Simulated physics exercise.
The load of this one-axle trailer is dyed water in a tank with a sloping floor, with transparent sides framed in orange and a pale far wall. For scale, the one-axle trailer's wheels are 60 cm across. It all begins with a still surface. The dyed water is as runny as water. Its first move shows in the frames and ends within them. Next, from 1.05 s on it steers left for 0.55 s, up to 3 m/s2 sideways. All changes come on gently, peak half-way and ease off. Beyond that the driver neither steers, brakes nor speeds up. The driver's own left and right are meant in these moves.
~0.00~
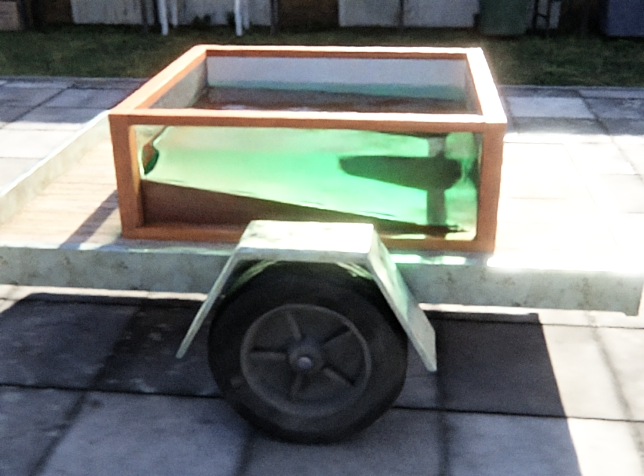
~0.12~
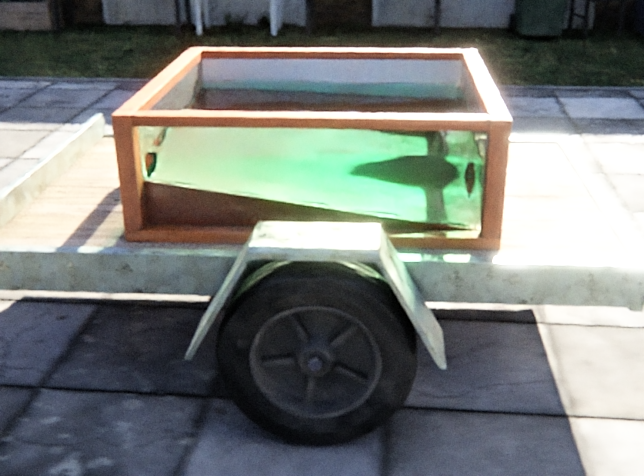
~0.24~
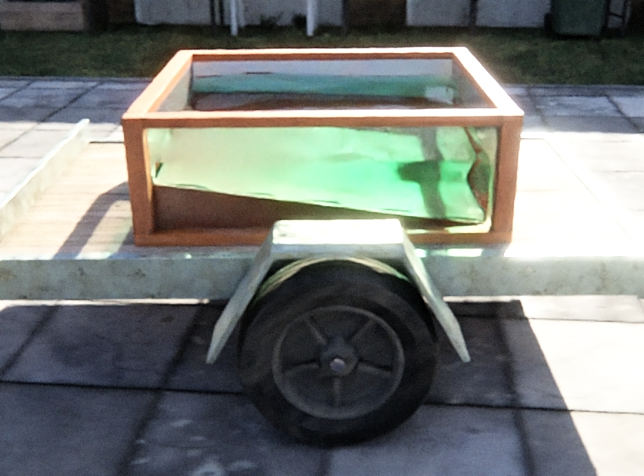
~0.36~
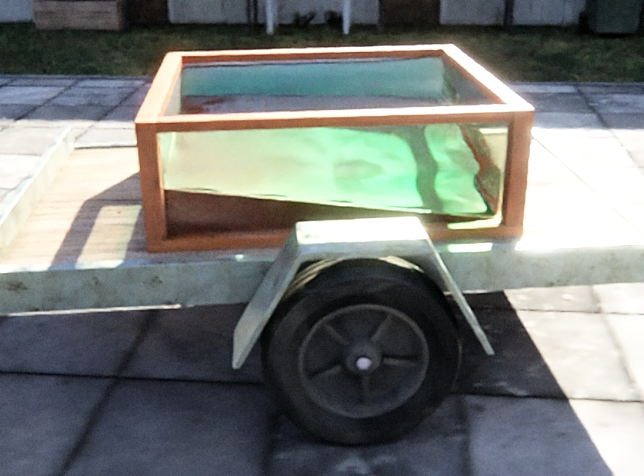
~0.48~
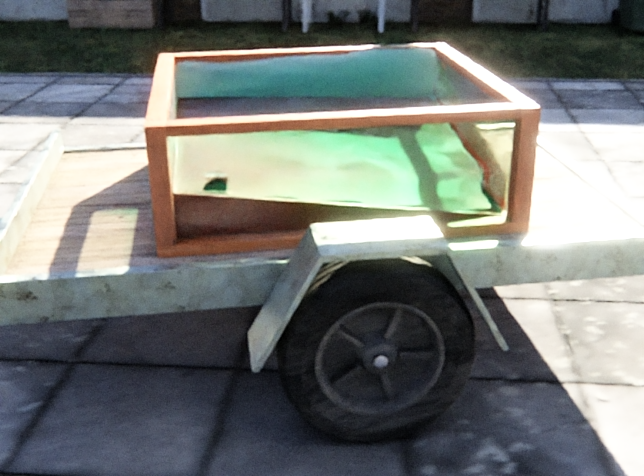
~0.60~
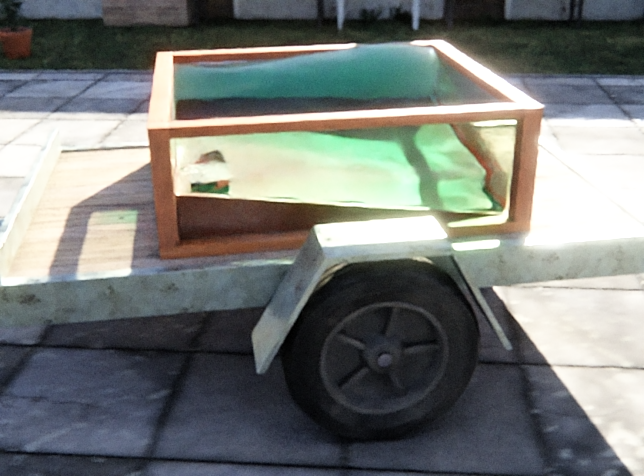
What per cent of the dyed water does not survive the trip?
It loses close to 1 per cent.
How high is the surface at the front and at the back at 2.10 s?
Front 24 cm, back 24 cm.
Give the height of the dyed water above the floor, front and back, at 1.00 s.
About 22 cm in front and 24 cm behind.
After 1.00 s the surface is 23 cm up at the front and 24 cm at the back; nothing has left.
After 1.50 s the surface is 31 cm up at the front and 25 cm at the back; nothing has left.
After 2.10 s the surface is 25 cm up at the front and 24 cm at the back; nothing has left.
After 4.59 s 1 per cent is out, over the front, 2 of 181 litres.
